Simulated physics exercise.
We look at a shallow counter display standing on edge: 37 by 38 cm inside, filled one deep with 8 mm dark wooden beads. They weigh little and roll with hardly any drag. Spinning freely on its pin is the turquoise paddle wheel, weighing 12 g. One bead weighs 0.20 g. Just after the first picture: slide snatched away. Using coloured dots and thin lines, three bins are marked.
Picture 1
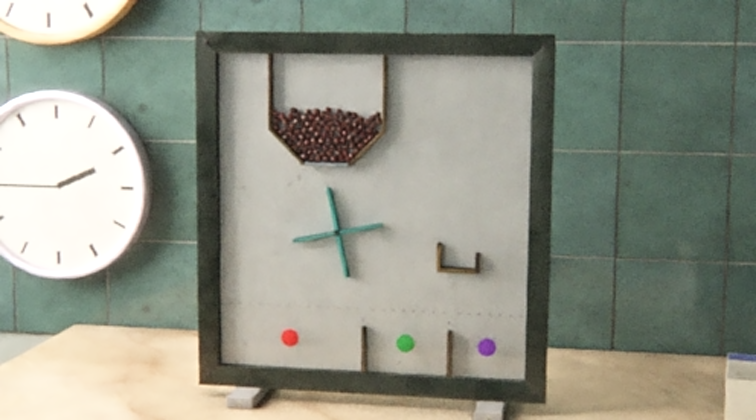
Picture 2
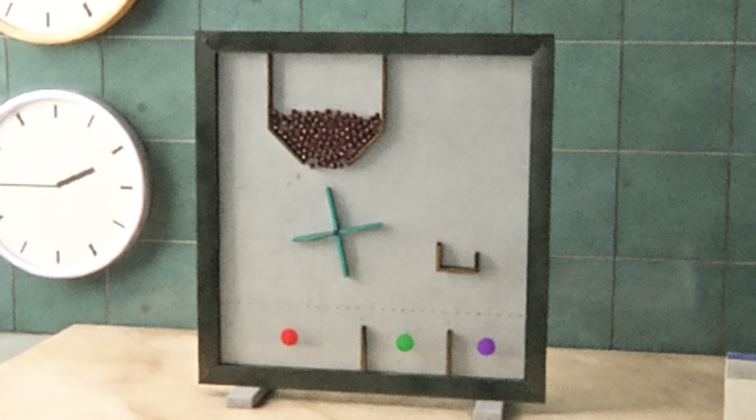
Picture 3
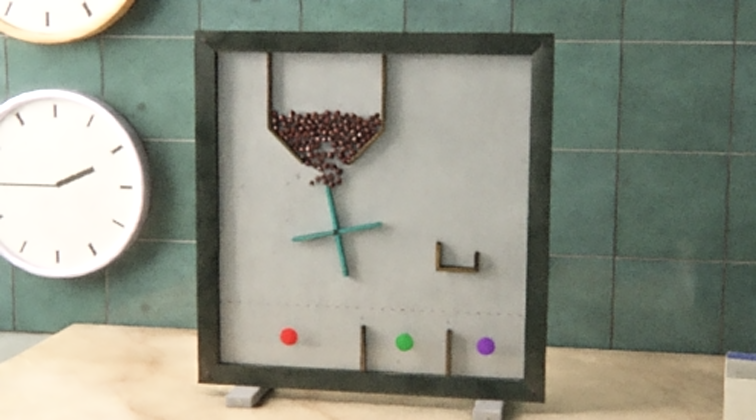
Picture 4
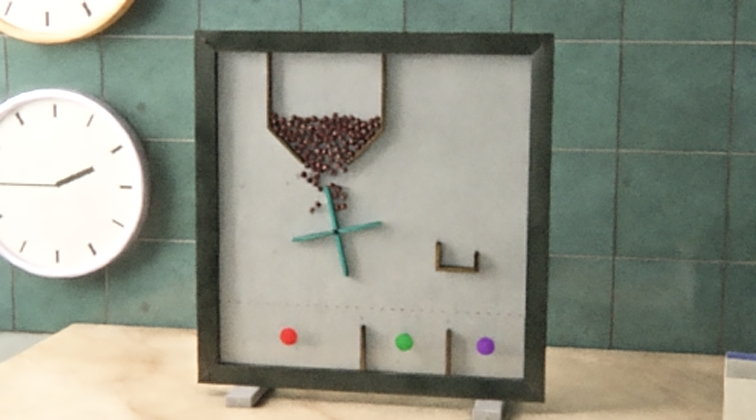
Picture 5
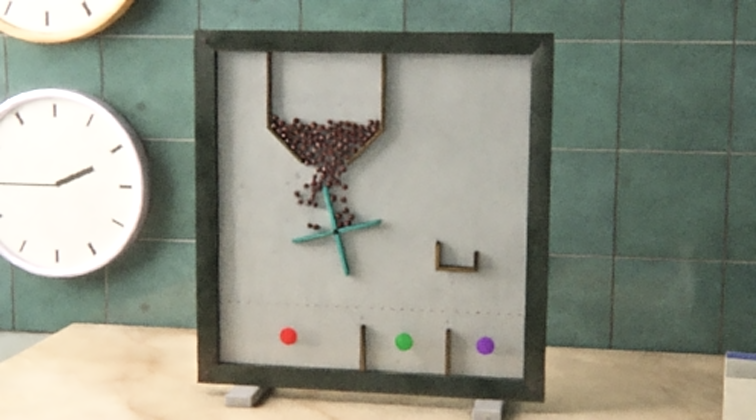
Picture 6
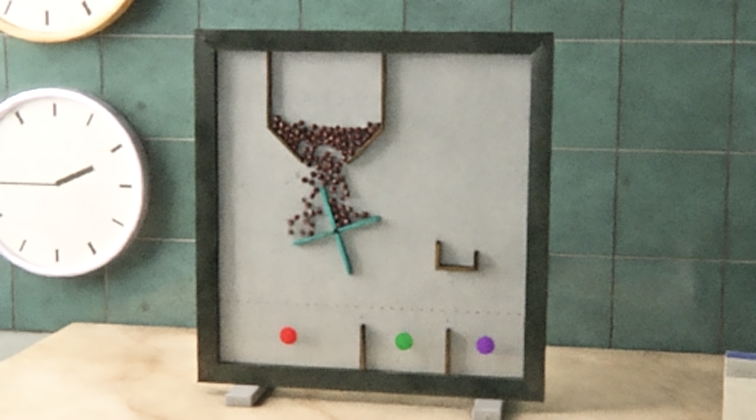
On a counter against green tiles, dark beads pouring from a funnel in an upright framed display onto a turquoise paddle wheel.
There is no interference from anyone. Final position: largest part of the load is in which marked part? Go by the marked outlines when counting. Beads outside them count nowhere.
Marked red.
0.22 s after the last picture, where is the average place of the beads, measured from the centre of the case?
Offset: Approx. 7 cm left, 2 cm below.
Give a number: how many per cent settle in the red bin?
Estimated share there: Roughly 95 per cent.
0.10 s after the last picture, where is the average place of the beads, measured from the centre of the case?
About 6 cm left and 2 cm above.
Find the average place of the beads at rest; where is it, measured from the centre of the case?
About 11 cm left and 17 cm below.
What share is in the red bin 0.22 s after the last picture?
I'd say near 20 in a hundred.
Then, 0.10 s later than the last picture, the beads' middle is 6 cm left of and 2 cm above the centre; nothing in the marked areas.
Then, 0.22 s later than the last picture, the beads' middle is 7 cm left of and 2 cm below the centre; red 20 %.
Then, 0.45 s later than the last picture, the beads' middle is 11 cm left of and 11 cm below the centre; red 45 %, green 5 %.
All still 3.6 s after it, red 95 %, purple 0 %, green 5 %.
